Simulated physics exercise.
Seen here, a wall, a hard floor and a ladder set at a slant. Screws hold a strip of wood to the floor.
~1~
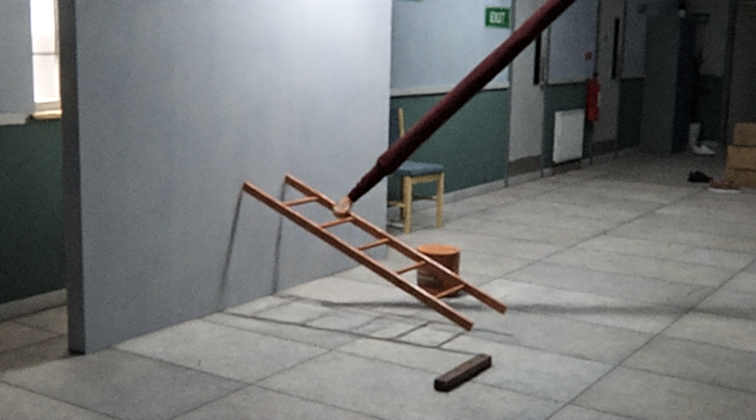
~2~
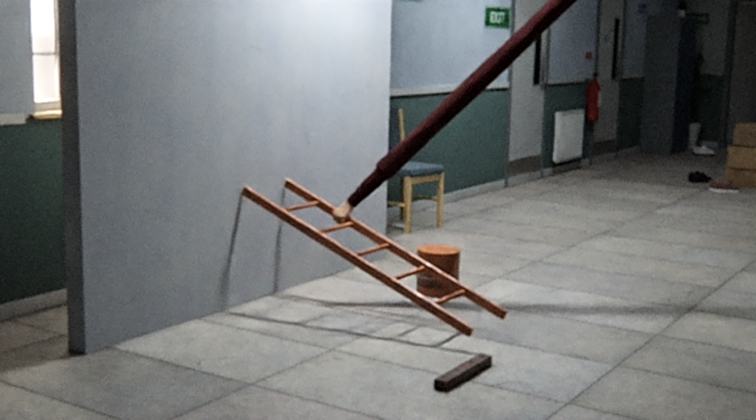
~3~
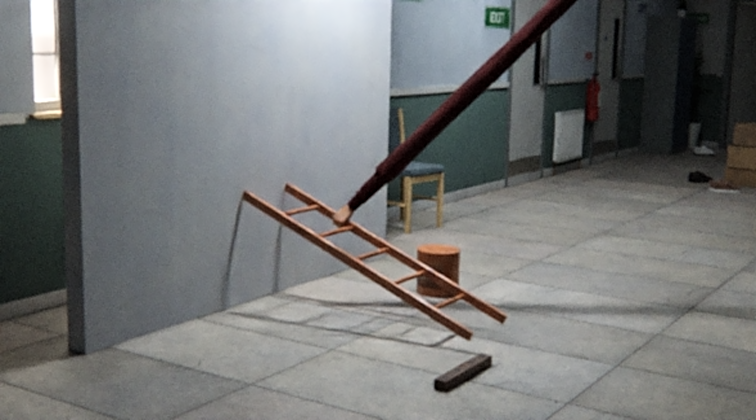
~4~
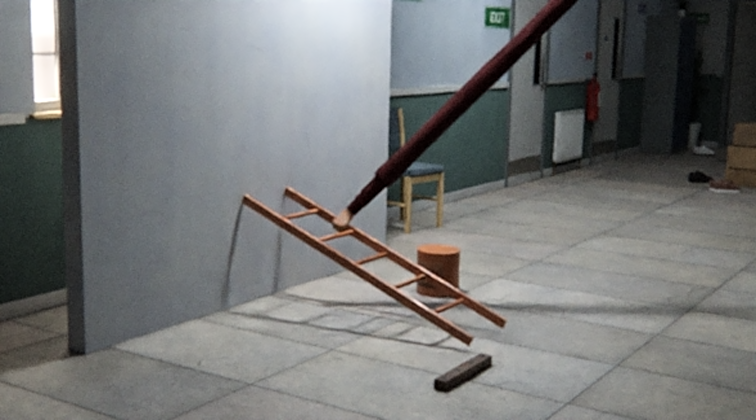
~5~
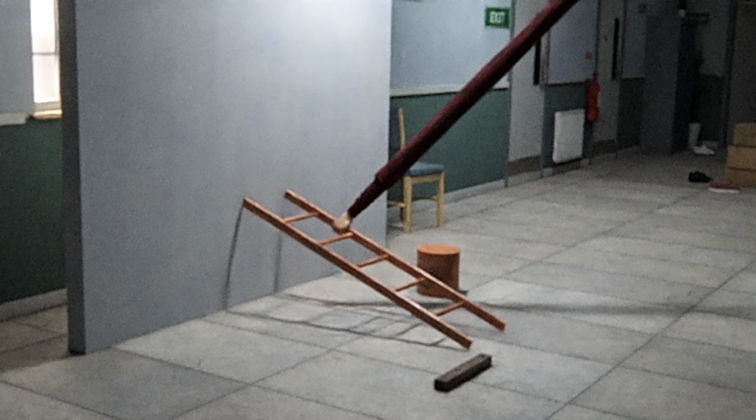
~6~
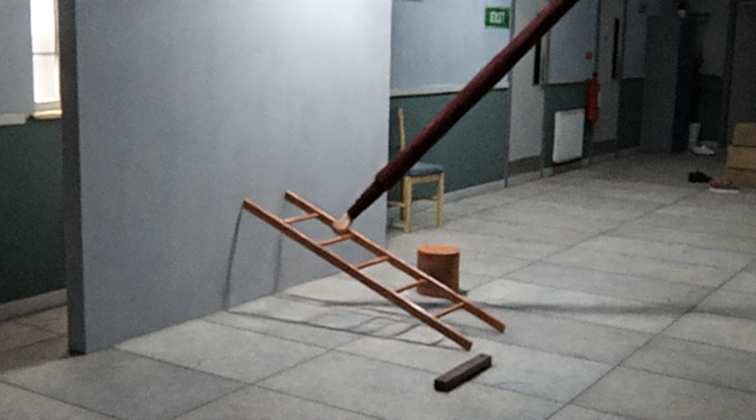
A hand at the end of a long, dark red arm lowered a slanted orange ladder slightly beside a grey wall, then held it still near a dark strip and an orange tub.
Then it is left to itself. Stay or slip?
Here the orange ladder slips down.
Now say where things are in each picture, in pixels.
The first frame shows still on the way; orange ladder (370, 246); batten (464, 371).
The second frame shows still on the way; orange ladder (370, 251); orange pail (438, 271).
The third frame shows still on the way; orange ladder (370, 255); batten (464, 371).
The fourth frame shows still on the way; orange ladder (370, 259); orange pail (438, 271).
The fifth frame shows still on the way; orange ladder (370, 263); batten (464, 371).
The sixth frame shows in place, still held; orange ladder (370, 264); orange pail (438, 271).
Then, 0.26 s on from there, orange ladder turned 10° from its first pose near (376, 288).
In the end, the orange ladder gives way at the feet, near (379, 315); the other things unmoved.
